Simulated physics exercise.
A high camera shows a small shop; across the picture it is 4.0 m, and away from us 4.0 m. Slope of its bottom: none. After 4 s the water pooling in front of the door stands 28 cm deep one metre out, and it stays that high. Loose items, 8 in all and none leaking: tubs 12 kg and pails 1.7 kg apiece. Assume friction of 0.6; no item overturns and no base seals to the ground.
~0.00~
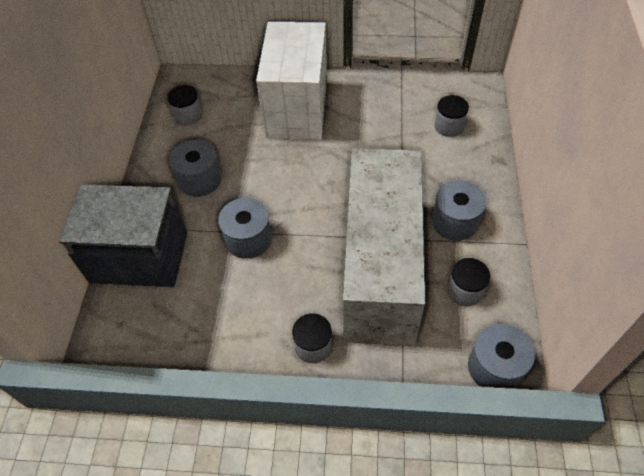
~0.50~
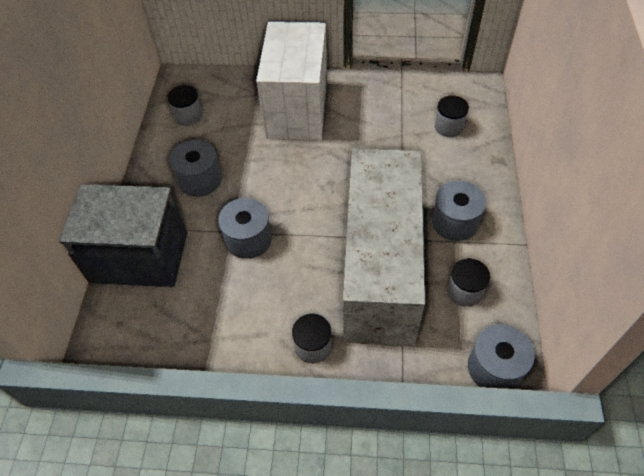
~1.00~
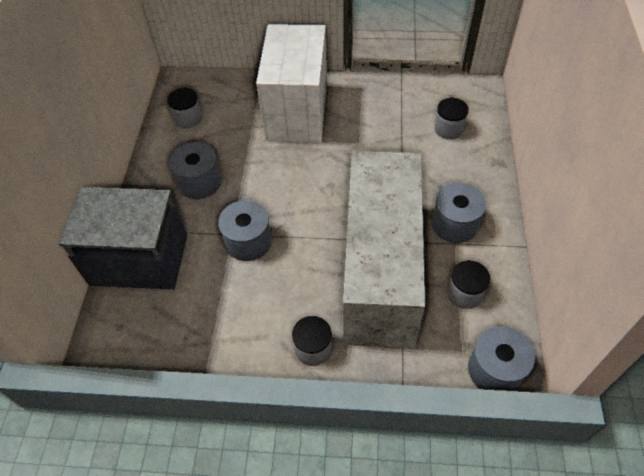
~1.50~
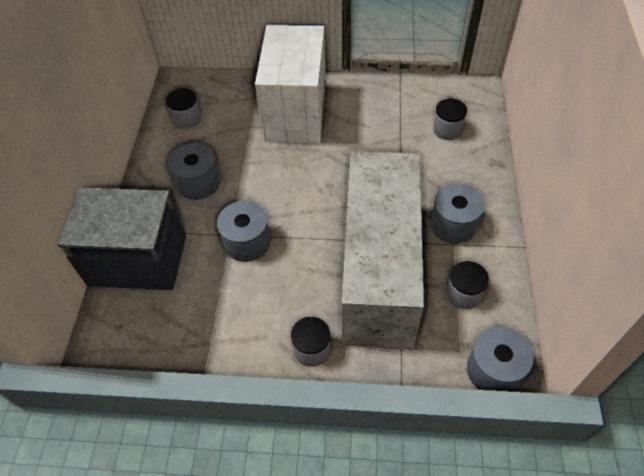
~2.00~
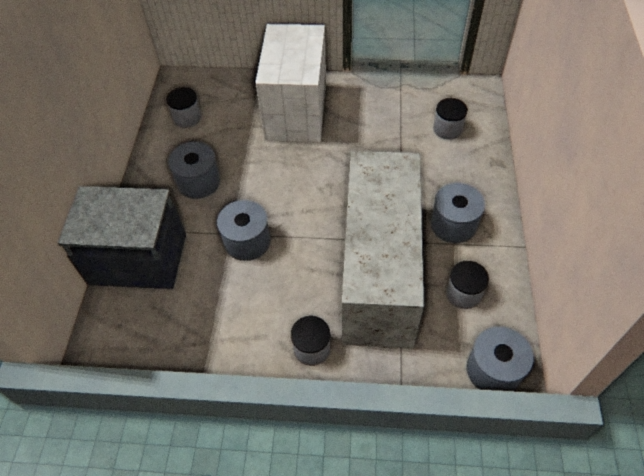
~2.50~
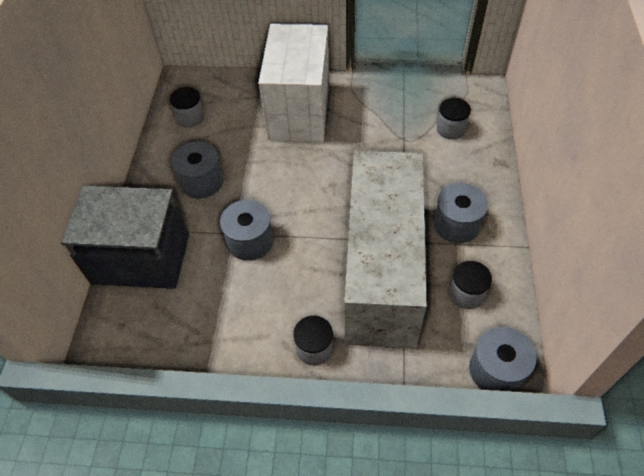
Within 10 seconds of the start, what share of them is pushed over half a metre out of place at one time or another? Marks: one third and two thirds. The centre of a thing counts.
The moved portion reaches two thirds or beyond.
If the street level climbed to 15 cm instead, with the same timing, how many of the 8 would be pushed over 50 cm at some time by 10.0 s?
I count 4 of them in that case.
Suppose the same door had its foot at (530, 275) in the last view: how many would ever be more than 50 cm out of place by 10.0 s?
The answer would then be 4.
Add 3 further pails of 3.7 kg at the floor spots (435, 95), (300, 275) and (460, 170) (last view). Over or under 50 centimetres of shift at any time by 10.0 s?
The three, in order: Larger, larger, larger.
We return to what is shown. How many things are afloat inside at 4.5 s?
Count: 1.
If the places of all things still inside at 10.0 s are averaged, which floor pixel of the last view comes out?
Around (242, 247).
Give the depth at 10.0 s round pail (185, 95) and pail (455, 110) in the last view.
About 7 and 17 cm.
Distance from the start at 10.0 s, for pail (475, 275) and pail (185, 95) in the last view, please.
They sit 140 cm and 100 cm away, in the order given.
After 3.5 s 1 of 8 are over 50 cm from their spots; 0 afloat.
After 4.5 s 1 of 8 are over 50 cm from their spots; 1 afloat.
After 7.0 s 6 of 8 are over 50 cm from their spots; 5 afloat.
After 10.0 s 7 of 8 are over 50 cm from their spots, and 7 have been at some point; 7 afloat.
